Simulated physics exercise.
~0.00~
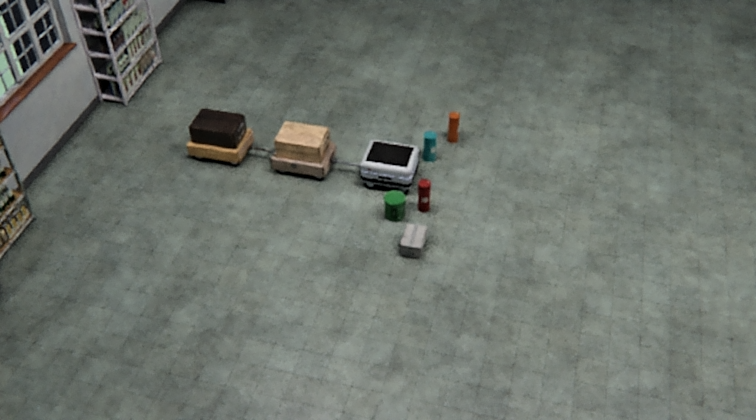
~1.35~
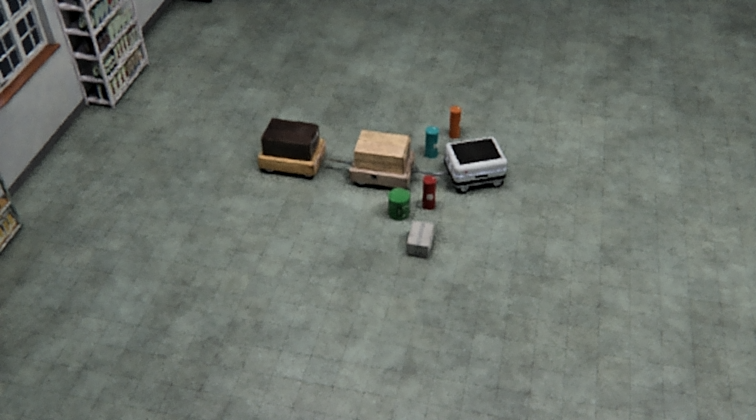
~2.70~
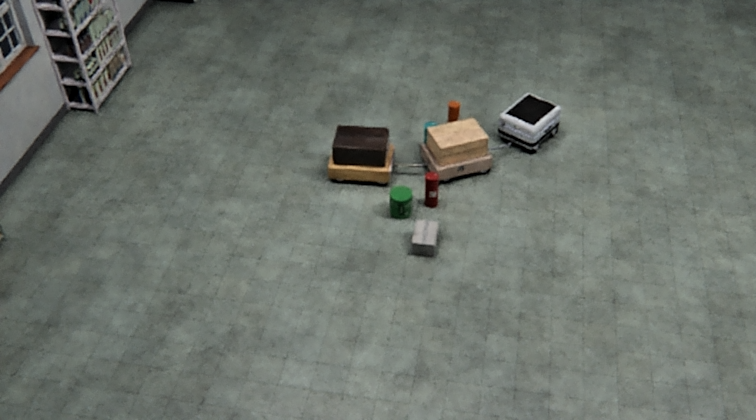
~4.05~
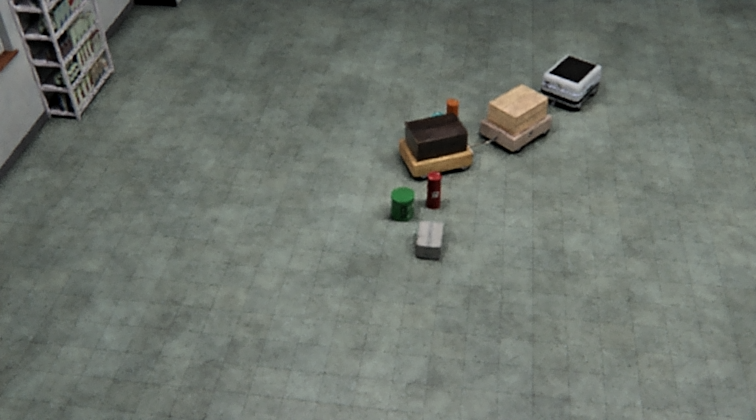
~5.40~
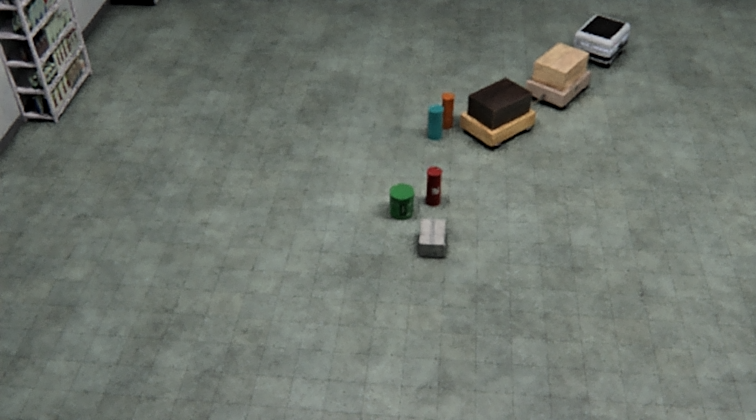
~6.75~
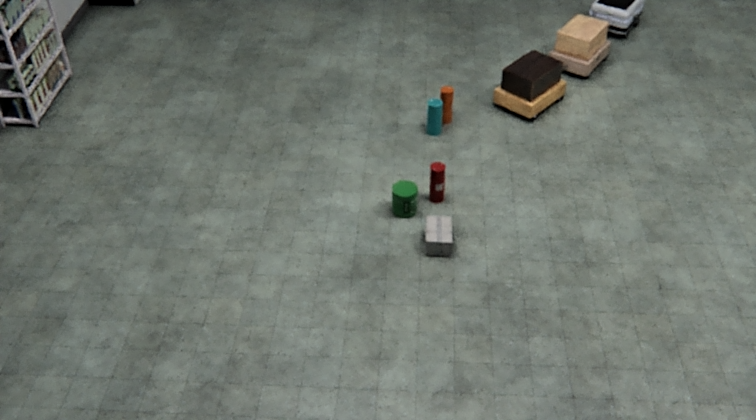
In the video, a white robot tug pulls two loaded carts rightward between small objects on a gray floor, then curves toward the upper right, the carts passing close to the turquoise and orange canisters, which remain upright as the train nears the edge of view.
